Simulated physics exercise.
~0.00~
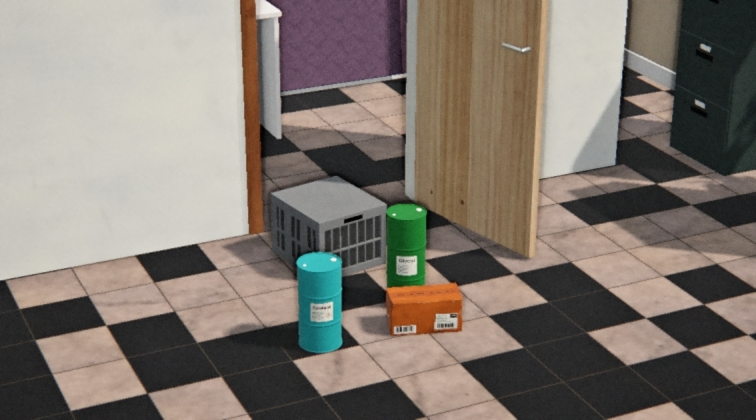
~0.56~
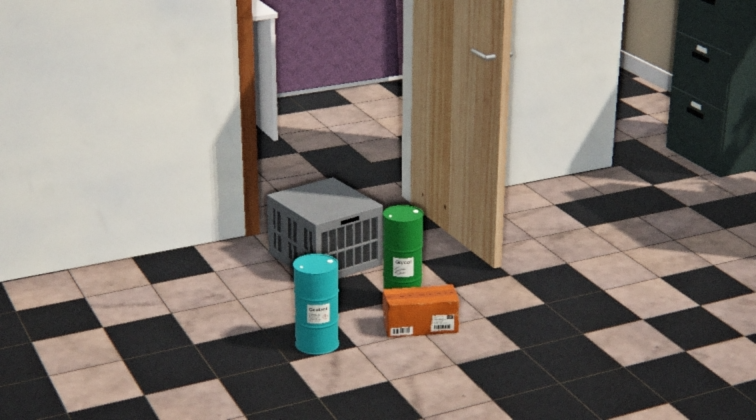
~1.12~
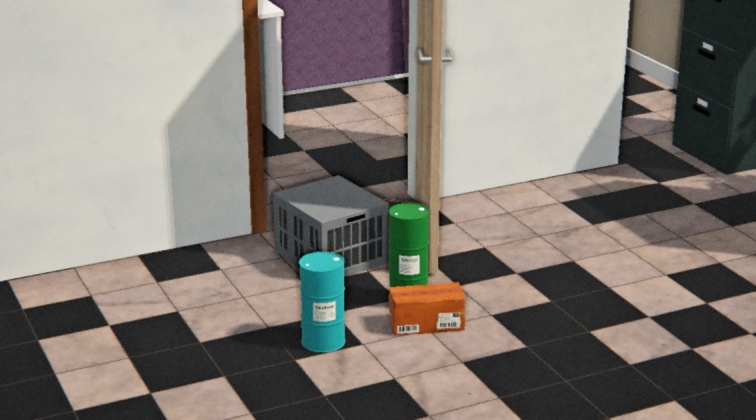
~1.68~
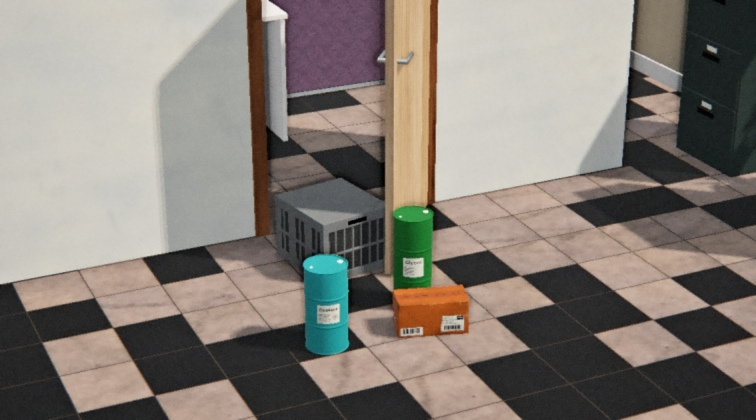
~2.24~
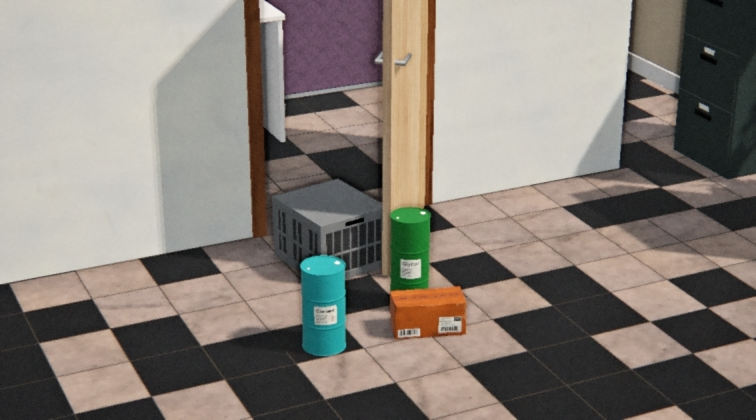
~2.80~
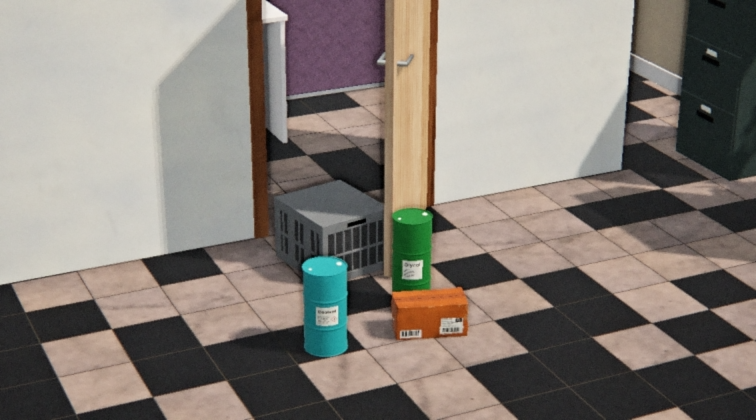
The wooden door swings partway closed, then stops, still ajar beside the grey crate and green canister.
